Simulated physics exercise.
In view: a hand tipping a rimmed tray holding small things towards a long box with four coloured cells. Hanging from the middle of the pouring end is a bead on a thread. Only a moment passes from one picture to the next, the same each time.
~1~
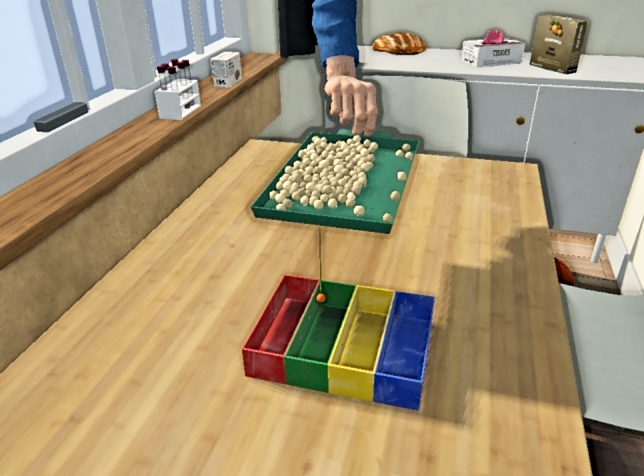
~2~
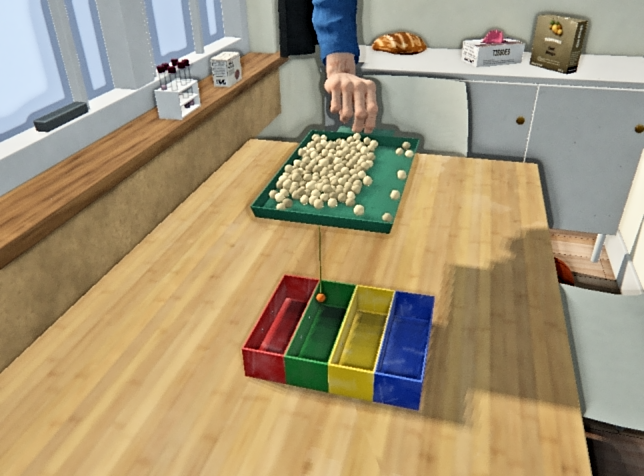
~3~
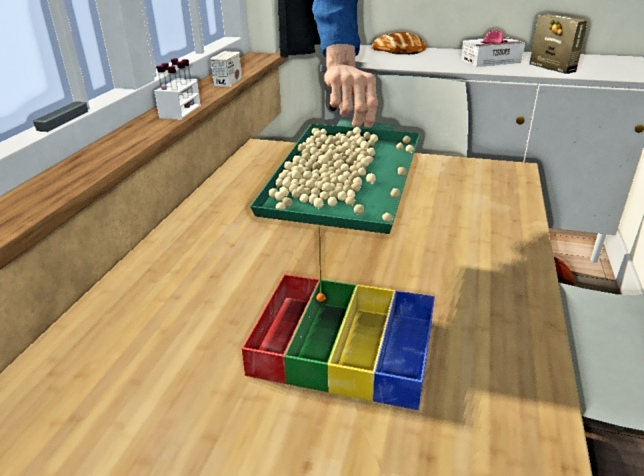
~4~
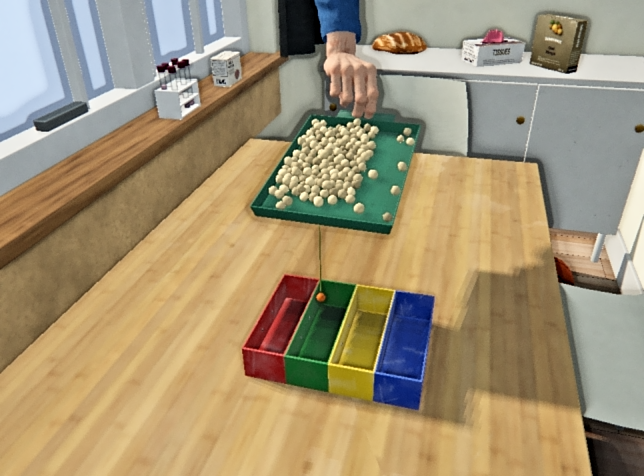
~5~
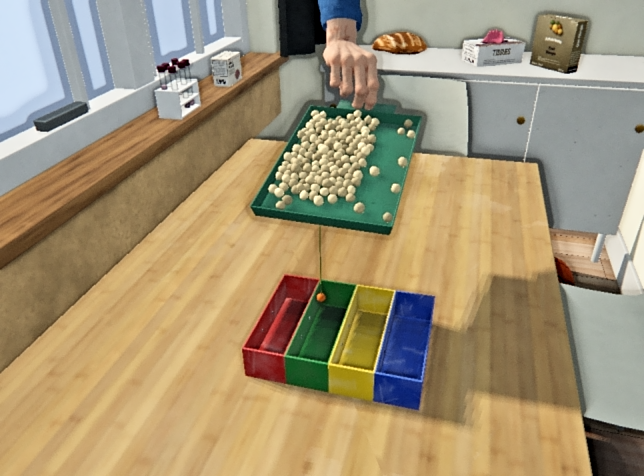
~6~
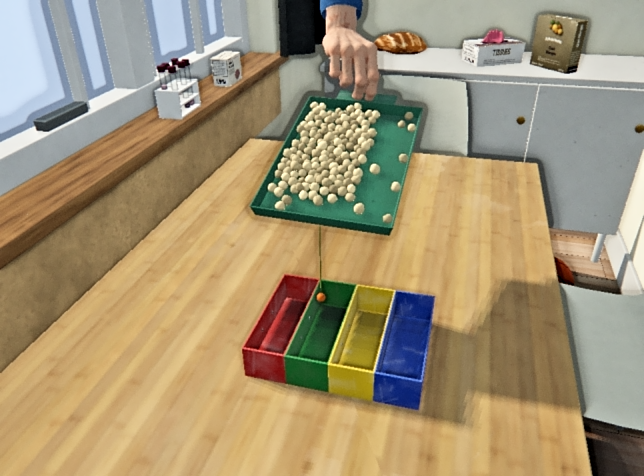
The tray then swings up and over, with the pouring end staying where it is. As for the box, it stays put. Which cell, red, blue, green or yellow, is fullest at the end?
The yellow cell is fullest at the end.
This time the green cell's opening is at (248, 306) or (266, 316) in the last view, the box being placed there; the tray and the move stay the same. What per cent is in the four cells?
40 %, 70 %.
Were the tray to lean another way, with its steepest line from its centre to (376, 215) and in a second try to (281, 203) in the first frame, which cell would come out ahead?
Case 1 goes to the yellow one, case 2 to the red cell.
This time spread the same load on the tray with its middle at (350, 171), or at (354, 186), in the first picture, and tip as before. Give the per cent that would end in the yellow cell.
First some 30, then 40 per cent.
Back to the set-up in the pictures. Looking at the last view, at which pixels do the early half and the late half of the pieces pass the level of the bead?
Roughly at (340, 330) first, and then at (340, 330).
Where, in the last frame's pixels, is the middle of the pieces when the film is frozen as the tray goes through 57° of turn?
Around (331, 179).
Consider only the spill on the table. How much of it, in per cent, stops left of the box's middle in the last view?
That's roughly 60 per cent of the pieces.
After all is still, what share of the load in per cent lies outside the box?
Close to 20 percent, I reckon.
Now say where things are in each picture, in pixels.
The first frame shows corners of the pouring end (255, 206) and (390, 222), level; middle of the load (331, 170), macadamia nuts; bead on its thread (321, 298); red cell (264, 364); green cell (307, 372); yellow cell (351, 380); blue cell (397, 389).
The second frame shows corners of the pouring end (254, 205) and (390, 222), level; middle of the load (331, 169).
The third frame shows corners of the pouring end (254, 205) and (390, 222), tipped barely, lowest at the right corner; middle of the load (331, 165).
The fourth frame shows corners of the pouring end (254, 205) and (390, 223), tipped a little, lowest at the right corner; middle of the load (331, 160).
The fifth frame shows corners of the pouring end (254, 205) and (390, 224), tipped a little, lowest at the right corner; middle of the load (331, 155).
The sixth frame shows corners of the pouring end (254, 205) and (390, 225), tipped a little, lowest at the right corner; middle of the load (331, 150); red cell (264, 363); green cell (307, 371); yellow cell (351, 379); blue cell (397, 388).
Just after the last frame, tray tipped steeply; almost all on the tray; just a few in the blue cell; just a few in the yellow cell; just a few in the green cell; just a few in the red cell; just a few falling or outside the box.
A moment on, tray tipped right over; about a tenth on the tray; roughly a quarter in the yellow cell; about a tenth in the green cell; about a tenth in the red cell; about a tenth in the blue cell; roughly a quarter falling or outside the box.
Further on, tray tipped past a quarter turn; roughly a third in the yellow cell; roughly a quarter in the green cell; about a tenth in the red cell; about a tenth in the blue cell; roughly a quarter falling or outside the box.
When it is over, tray tipped past a quarter turn; roughly a third in the yellow cell; roughly a quarter in the green cell; about a tenth in the red cell; about a tenth in the blue cell; roughly a quarter outside the box.
